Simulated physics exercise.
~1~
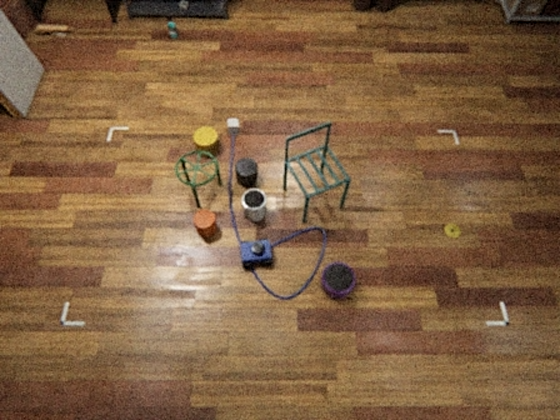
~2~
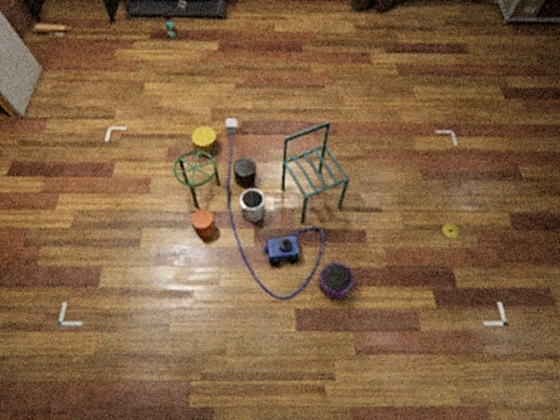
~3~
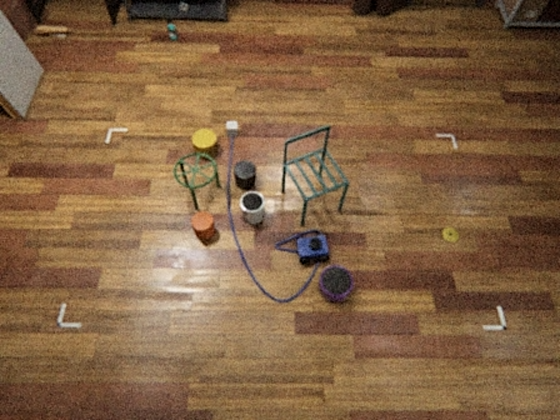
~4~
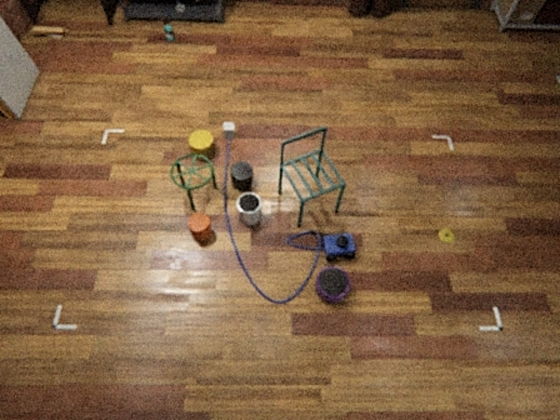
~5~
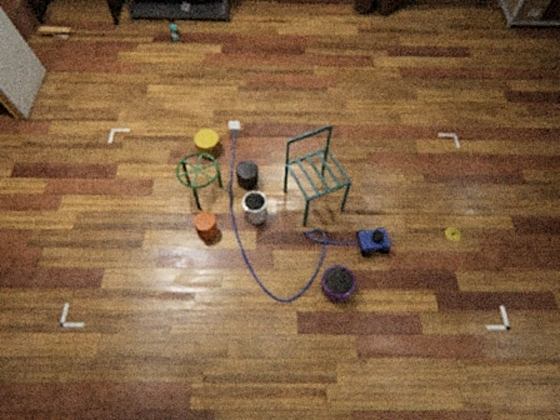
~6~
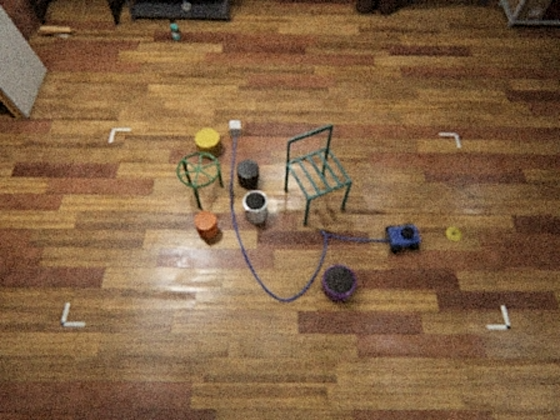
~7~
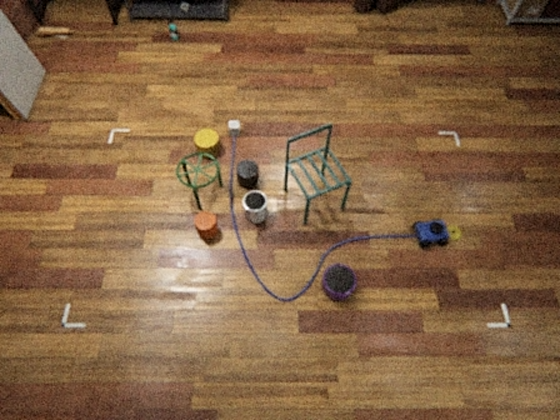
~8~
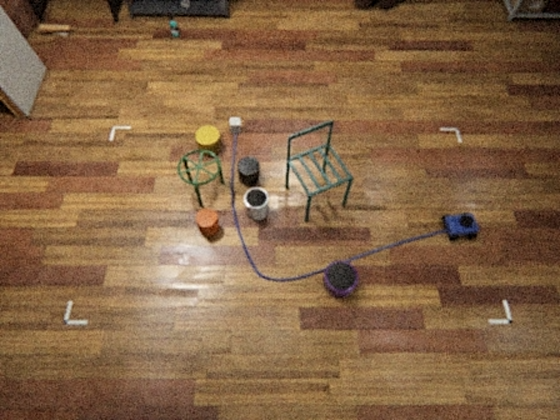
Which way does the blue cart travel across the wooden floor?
The blue cart travels to the right, drawing out the lead behind it.
